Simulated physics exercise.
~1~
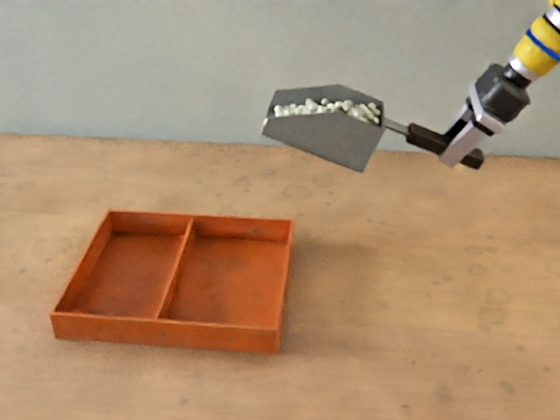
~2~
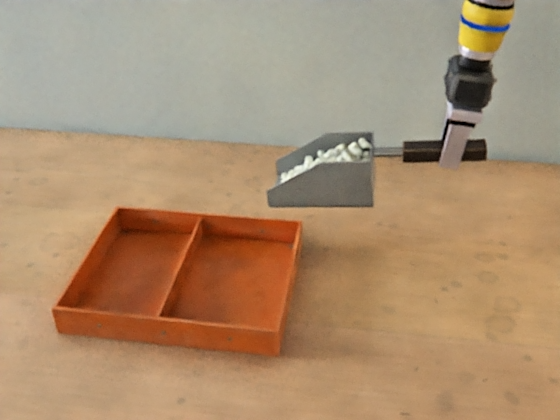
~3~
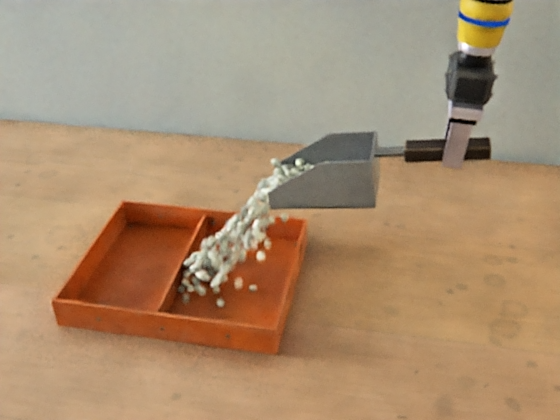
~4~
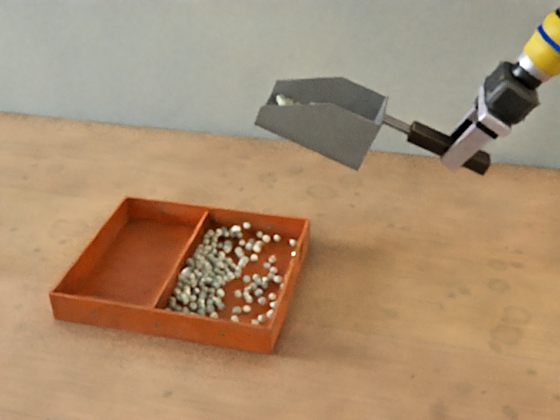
A robot arm's grey scoop lowering and pouring pale beads into the right compartment of an orange tray, then tilting back up.
